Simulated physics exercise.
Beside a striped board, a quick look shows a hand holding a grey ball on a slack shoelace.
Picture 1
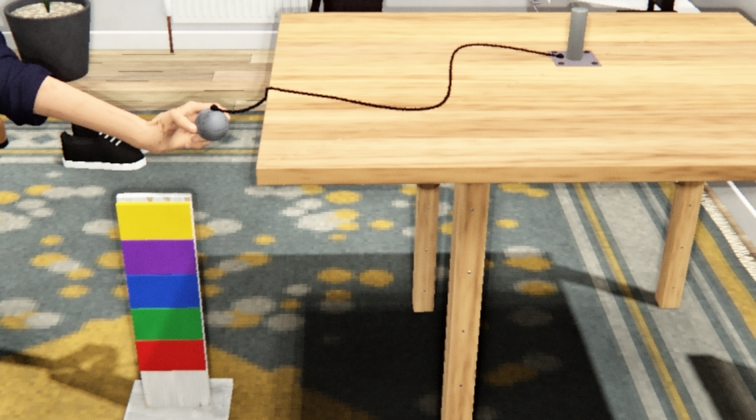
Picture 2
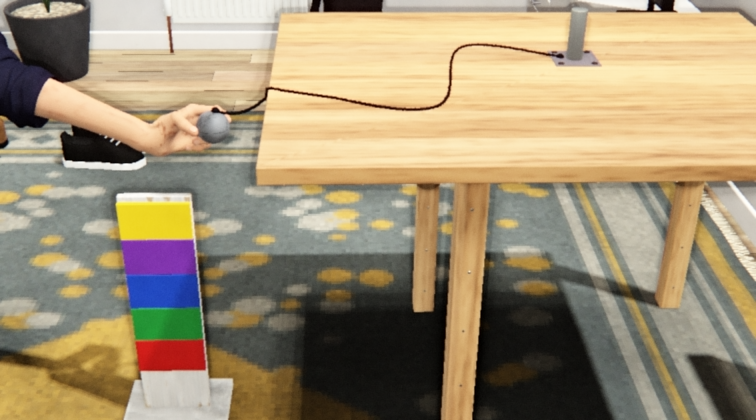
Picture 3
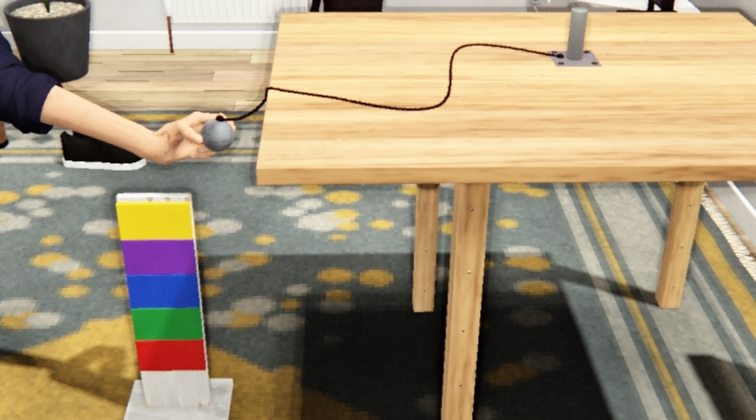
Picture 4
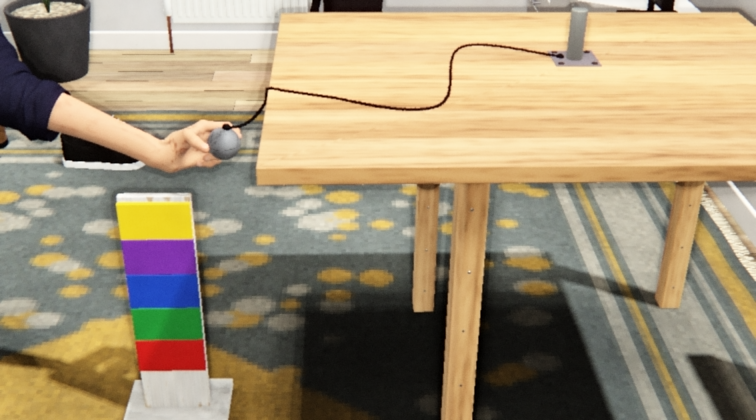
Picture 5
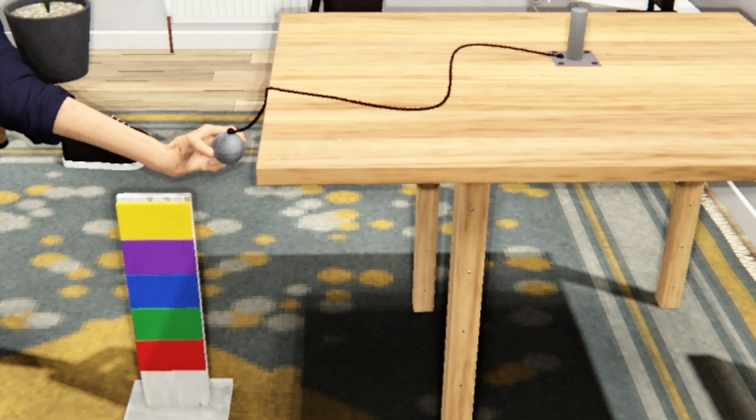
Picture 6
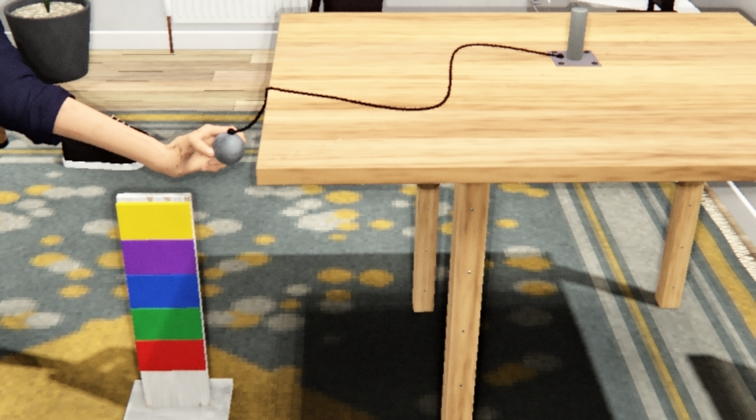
Beside a striped board, a hand holding a grey ball shifts slightly down and right.
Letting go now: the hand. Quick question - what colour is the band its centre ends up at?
It's the blue band.
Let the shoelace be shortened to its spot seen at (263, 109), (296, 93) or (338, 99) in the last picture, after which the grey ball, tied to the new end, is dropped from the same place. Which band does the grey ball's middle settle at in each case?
One after the other, purple; yellow; no band.
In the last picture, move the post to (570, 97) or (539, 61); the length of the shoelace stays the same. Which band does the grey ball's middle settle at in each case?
Answer, in order: Green, green.
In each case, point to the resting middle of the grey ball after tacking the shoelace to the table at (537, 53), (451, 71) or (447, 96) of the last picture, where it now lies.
Pixel spots, one per try: About (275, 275), (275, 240), (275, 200).
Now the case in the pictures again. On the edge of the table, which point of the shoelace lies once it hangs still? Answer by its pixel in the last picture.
About (415, 110).
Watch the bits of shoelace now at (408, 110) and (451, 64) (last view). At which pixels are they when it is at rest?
(270, 90) for the first, (405, 69) for the second.
Soon after, ball near (272, 267); level with blue.
After that, ball near (279, 276); level with blue.
In the end, ball near (279, 279); level with blue. The blue one.
